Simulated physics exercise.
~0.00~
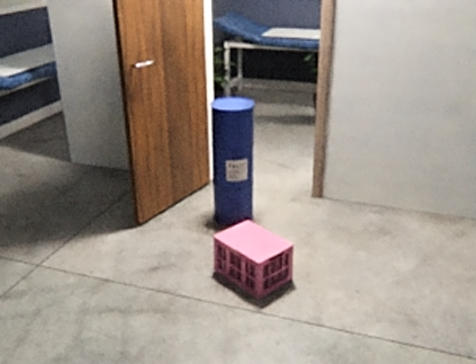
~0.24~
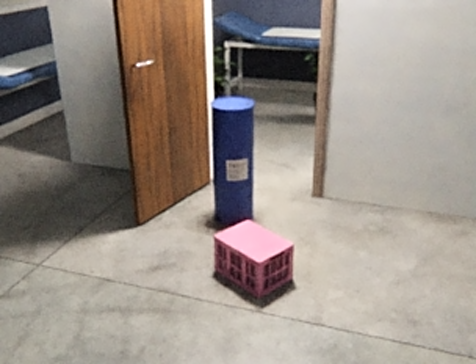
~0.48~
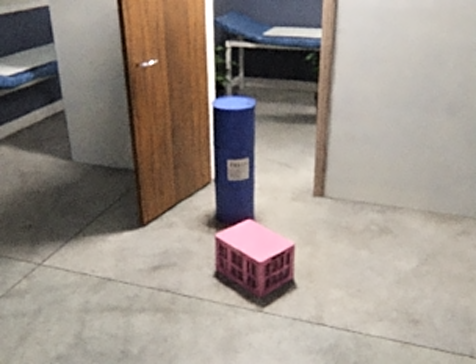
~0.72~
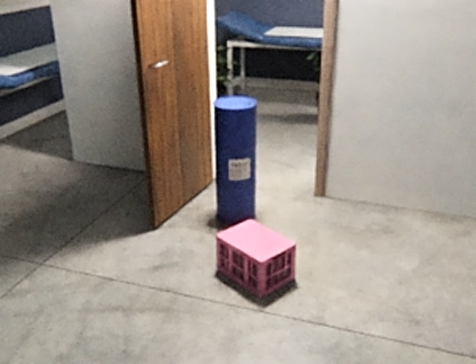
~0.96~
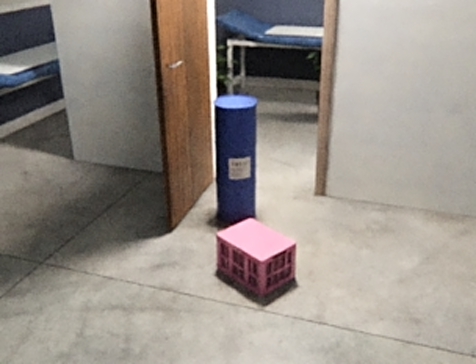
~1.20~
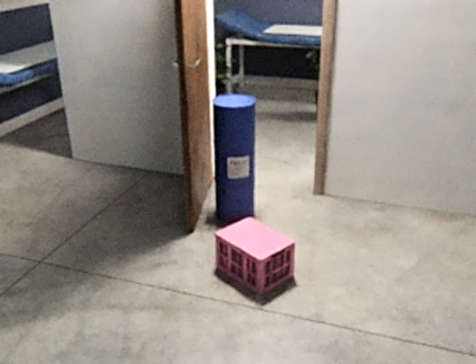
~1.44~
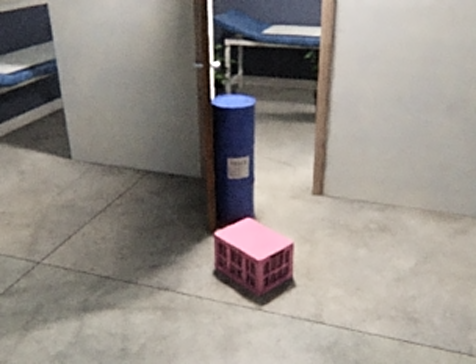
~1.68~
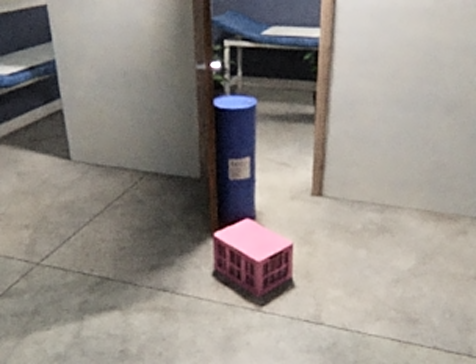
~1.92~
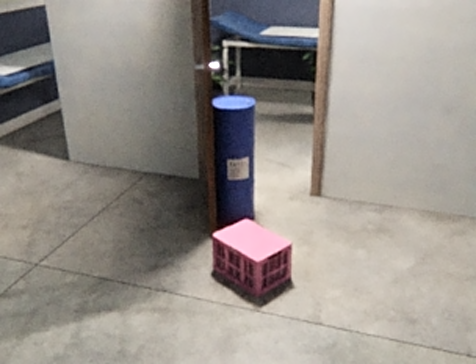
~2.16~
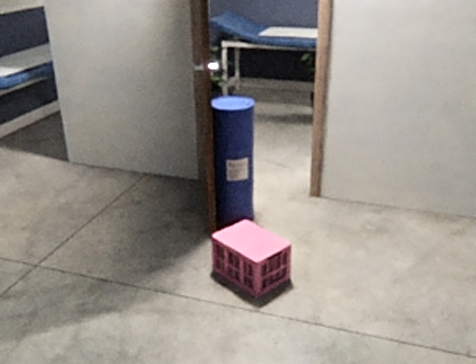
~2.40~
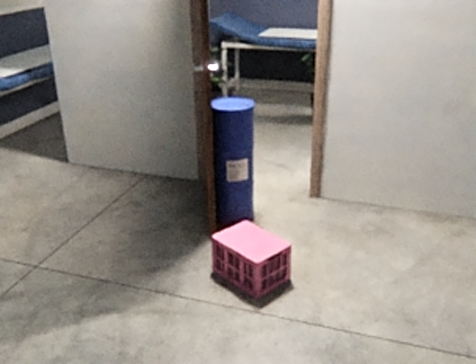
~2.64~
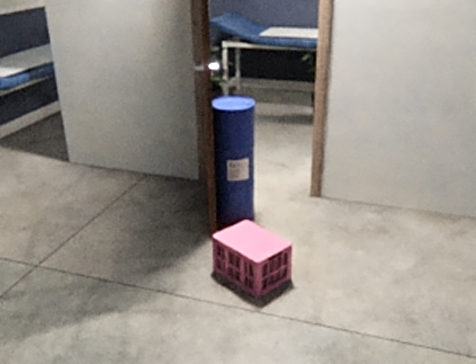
A wooden door swings partway toward its frame and stops beside a blue drum.
